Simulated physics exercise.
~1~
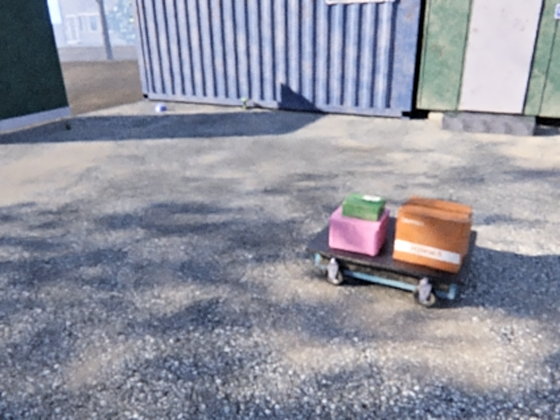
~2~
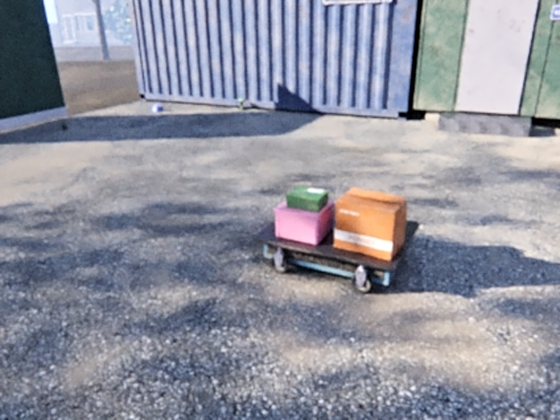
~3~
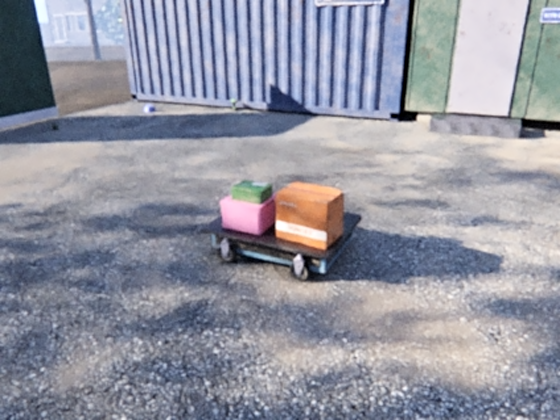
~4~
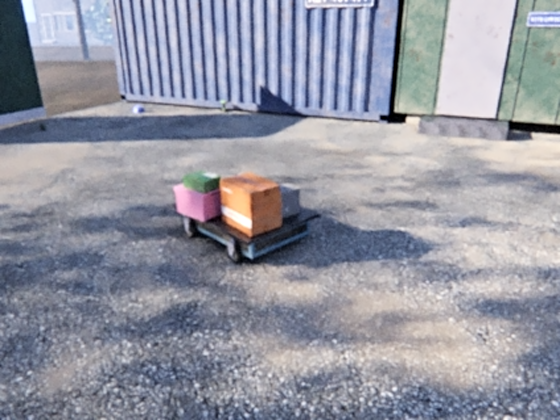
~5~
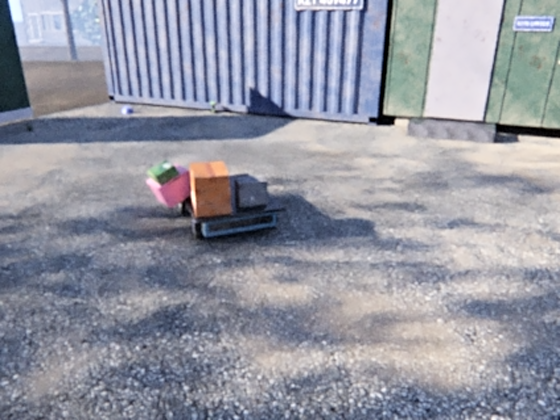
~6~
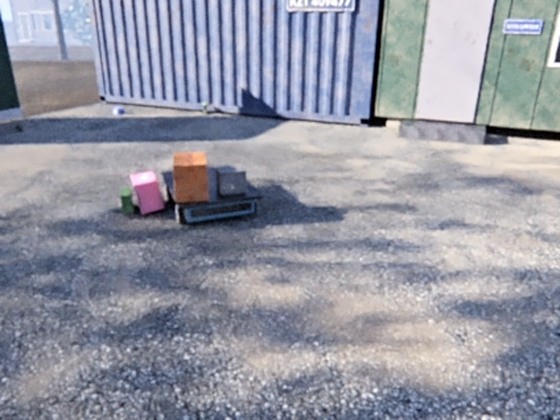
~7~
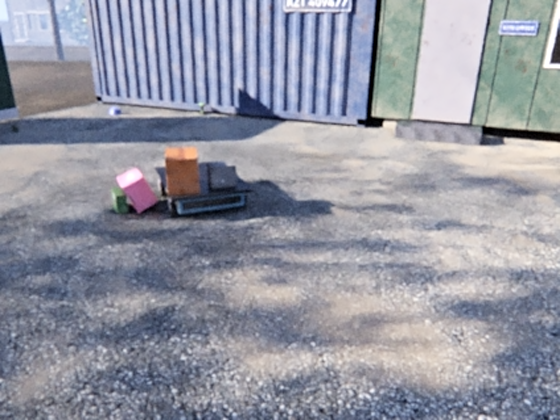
A cart rolls left and turns, tipping pink and green boxes off while others stay aboard.
